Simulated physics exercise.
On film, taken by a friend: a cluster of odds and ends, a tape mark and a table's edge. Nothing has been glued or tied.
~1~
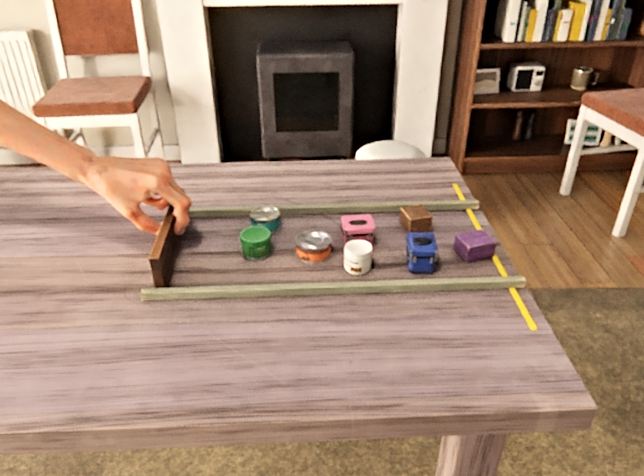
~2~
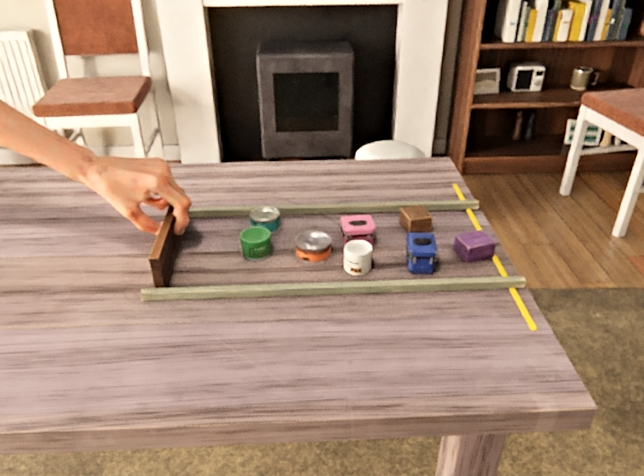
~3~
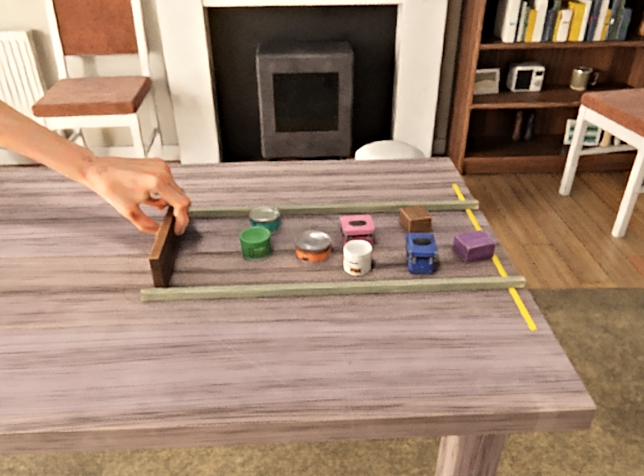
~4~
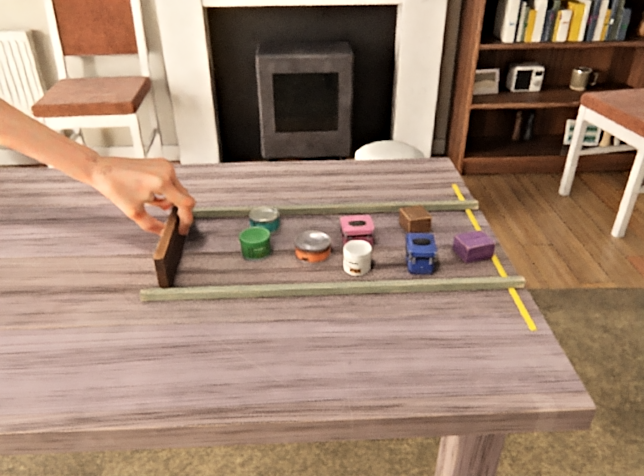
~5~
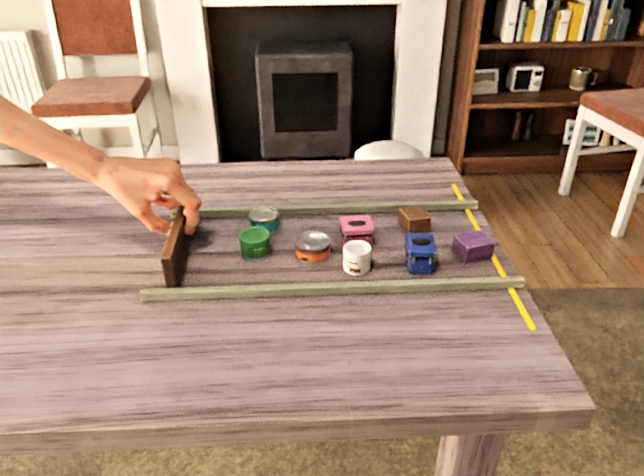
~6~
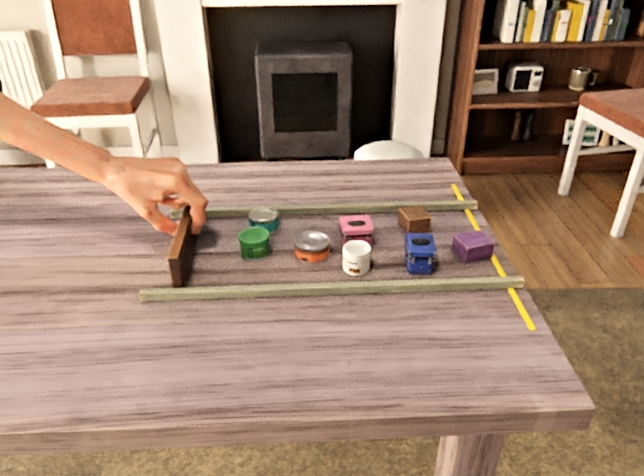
A hand holding a dark board upright at the left of a wooden table slid it slightly to the right between two pale strips, while the small colourful tins and blocks stayed still.
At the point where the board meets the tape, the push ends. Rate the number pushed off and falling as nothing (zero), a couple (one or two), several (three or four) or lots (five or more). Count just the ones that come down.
It is lots.
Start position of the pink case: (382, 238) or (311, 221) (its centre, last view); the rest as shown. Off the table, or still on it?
Well, place by place the object does not stay and then does not stay.
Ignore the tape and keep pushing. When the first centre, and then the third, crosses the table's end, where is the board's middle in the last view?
At (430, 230) for the first, at (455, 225) for the third.
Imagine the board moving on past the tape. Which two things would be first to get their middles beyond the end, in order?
The purple block and then the brown block.
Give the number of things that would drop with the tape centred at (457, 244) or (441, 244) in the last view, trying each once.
Down on the floor: 2 and 1.
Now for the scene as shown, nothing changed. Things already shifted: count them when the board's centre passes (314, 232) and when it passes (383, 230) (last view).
At the one place 5, at the other 7.
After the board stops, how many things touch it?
2.
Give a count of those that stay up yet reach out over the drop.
Tally: 2.
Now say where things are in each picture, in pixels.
Purple block (475, 246); brown block (416, 219); blue case (421, 252); board (171, 235); tape (487, 242), in the first frame.
Brown block (416, 220); turquoise tin (265, 220), in the second frame.
Blue case (421, 253); green tin (256, 244), in the third frame.
Purple block (474, 246); white tub (357, 258), in the fourth frame.
Brown block (415, 220); orange tin (312, 247), in the fifth frame.
Purple block (473, 246); brown block (414, 220); blue case (420, 253); board (188, 235); tape (485, 243), in the sixth frame.
Soon after, none off yet; purple block at rest near (473, 246); brown block at rest near (414, 220); blue case at rest near (420, 253).
Then, none off yet; purple block at rest near (475, 246); brown block moved about its own width near (435, 216); blue case moved about its own width near (462, 263).
At rest, the number that fall off is five or more; fallen, turquoise tin, orange tin, pink case, blue case, brown block and purple block.
